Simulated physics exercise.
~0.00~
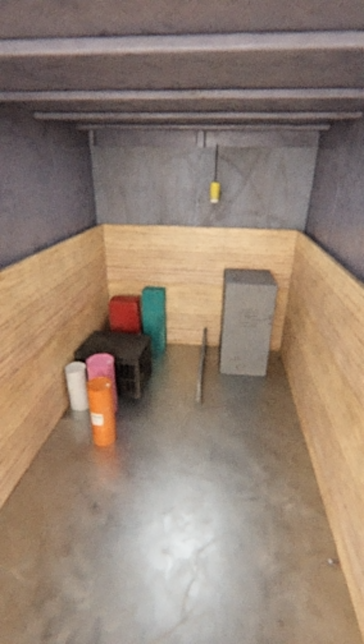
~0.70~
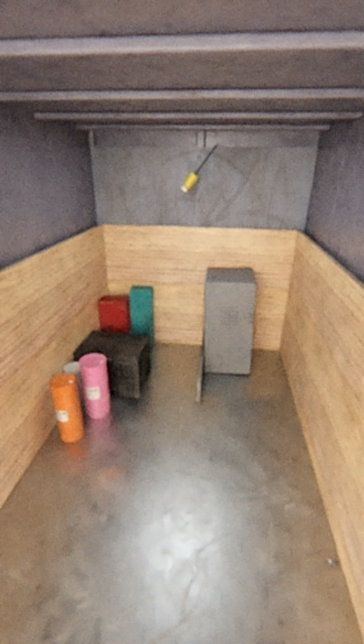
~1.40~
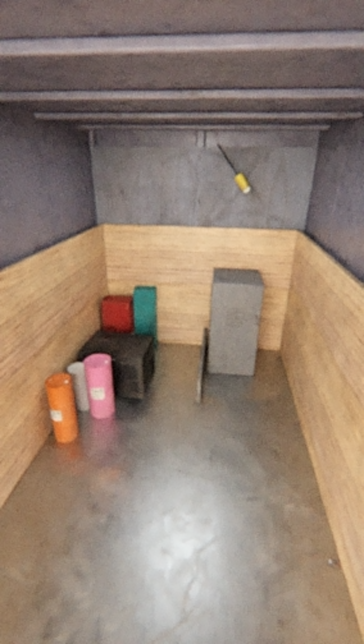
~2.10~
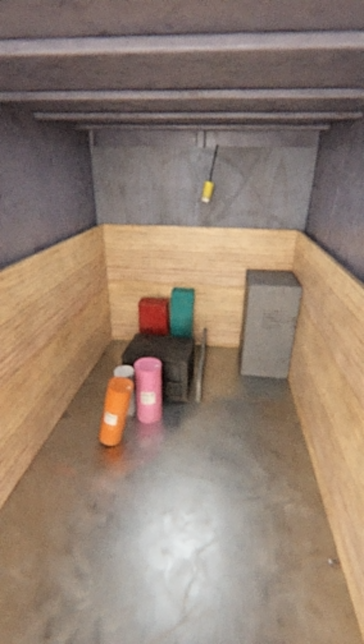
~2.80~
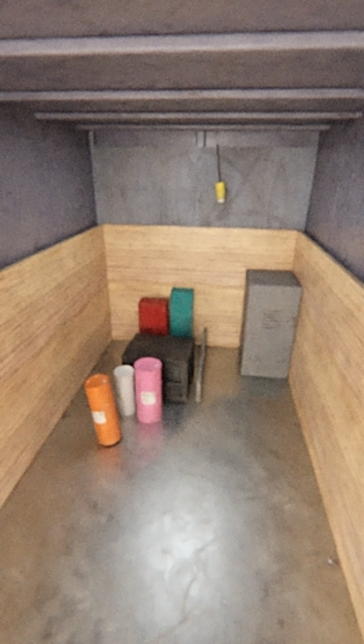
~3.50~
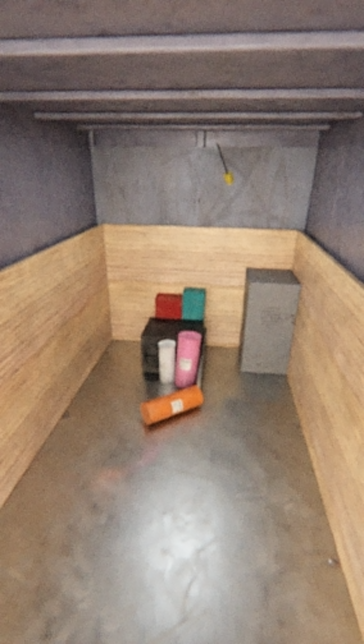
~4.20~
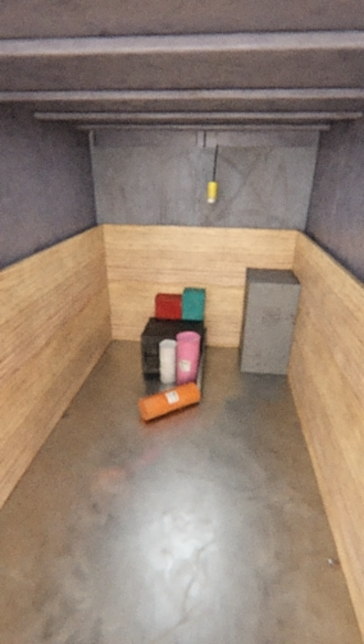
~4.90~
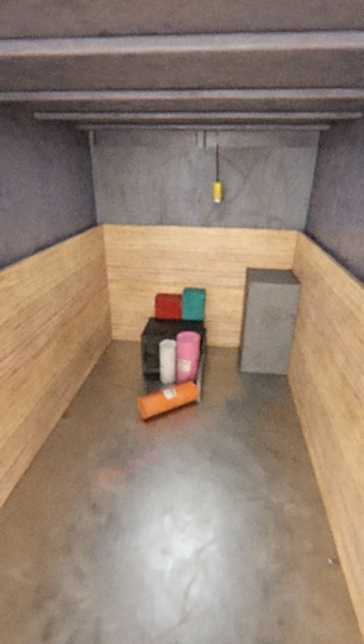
A tall grey appliance stands at the back right of a bare van bay with wood-boarded sides, seen from a fixed view facing forwards. At the back left, red and turquoise boxes stand behind a black chest, with white, pink and orange canisters in front, while a yellow object hangs above. The appliance slides left and the canisters shift as the hanging object swings. Then the whole load slides right, and the orange canister leans. The chest, boxes and upright canisters move farther right and the orange one topples, ending on its side on the floor as everything settles.
